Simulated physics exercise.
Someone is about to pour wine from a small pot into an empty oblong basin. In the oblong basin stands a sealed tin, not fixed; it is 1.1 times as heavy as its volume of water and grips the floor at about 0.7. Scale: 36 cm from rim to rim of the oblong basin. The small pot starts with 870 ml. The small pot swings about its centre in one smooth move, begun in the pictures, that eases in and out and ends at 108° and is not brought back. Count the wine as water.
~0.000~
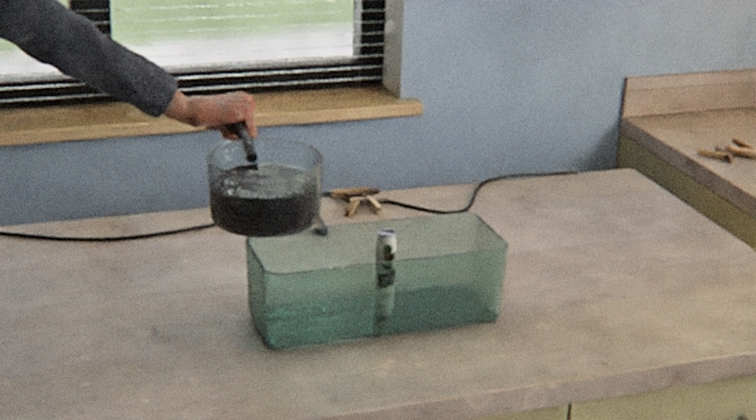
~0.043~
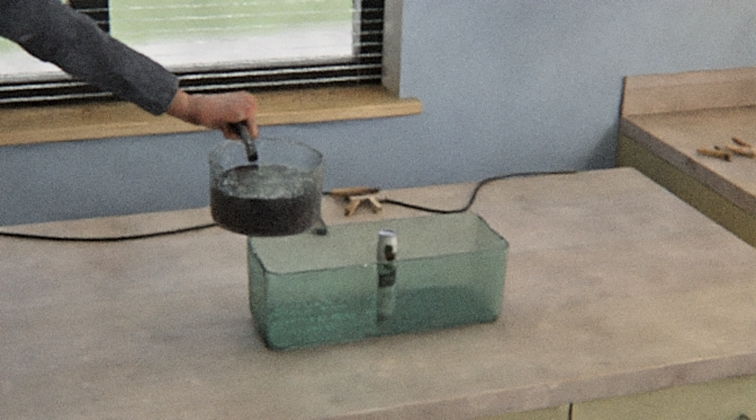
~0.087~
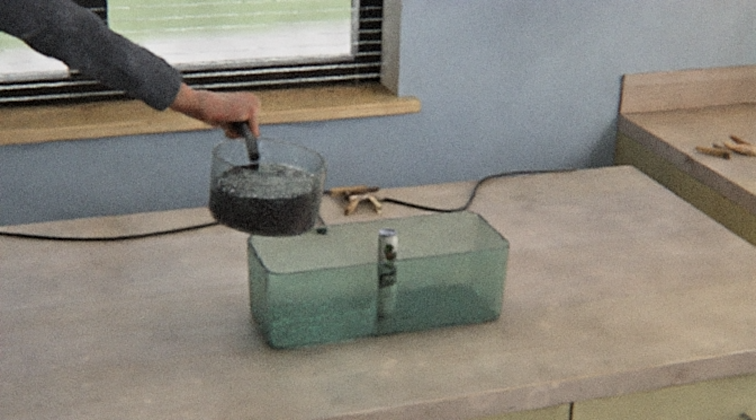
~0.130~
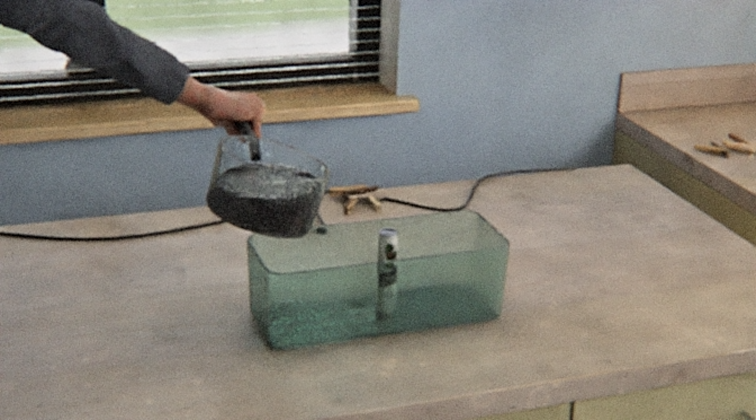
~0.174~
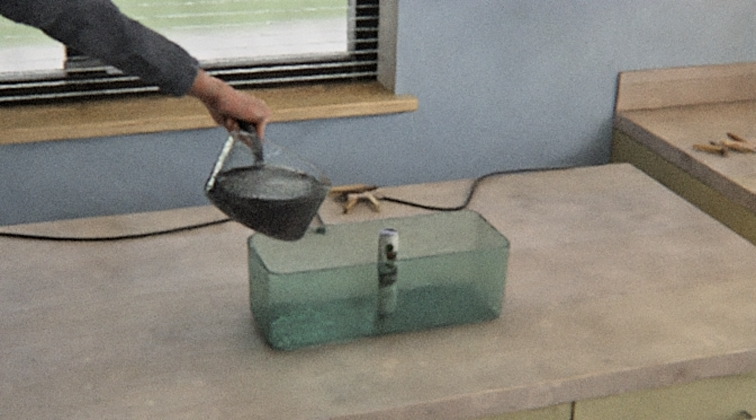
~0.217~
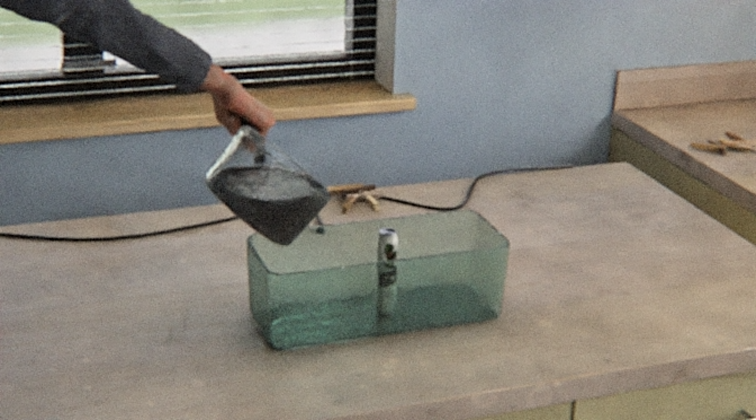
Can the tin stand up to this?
It keeps standing.
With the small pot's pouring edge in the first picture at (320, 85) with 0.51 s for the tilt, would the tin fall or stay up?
Then it goes over.
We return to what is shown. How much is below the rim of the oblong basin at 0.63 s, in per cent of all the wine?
About 90 per cent.
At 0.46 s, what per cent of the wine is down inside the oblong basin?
About 48 per cent.
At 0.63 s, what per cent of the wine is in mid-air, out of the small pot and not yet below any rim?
Some 3 per cent.
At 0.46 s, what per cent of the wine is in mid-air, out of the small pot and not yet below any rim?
Near 24 in a hundred.
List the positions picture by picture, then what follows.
The first frame shows tilt 0°; pouring edge (319, 154); surface from (211, 185) to (316, 176); the oblong basin's rim runs from (255, 256) to (492, 231); the tin's top is at (386, 237).
The second frame shows tilt 2°; pouring edge (321, 156); surface from (212, 185) to (316, 176).
The third frame shows tilt 8°; pouring edge (324, 161); surface from (213, 184) to (318, 177).
The fourth frame shows tilt 16°; pouring edge (327, 169); surface from (213, 183) to (319, 178).
The fifth frame shows tilt 28°; pouring edge (328, 181); surface from (212, 182) to (323, 181).
The sixth frame shows tilt 41°; pouring edge (326, 194); surface from (208, 176) to (319, 183); 1 per cent is over the edge.
By 0.46 s the tilt is 105° and 29 per cent is still to pour; the tin stands where it began.
By 0.63 s the tilt is 108° and 7 per cent is still to pour; the tin stands where it began.
By 0.81 s the tilt is 108° and 1 per cent is still to pour; the tin stands where it began.
By 1.01 s the tilt is 108° and 0 per cent is still to pour; the tin stands where it began.
At rest the tin stands where it began.
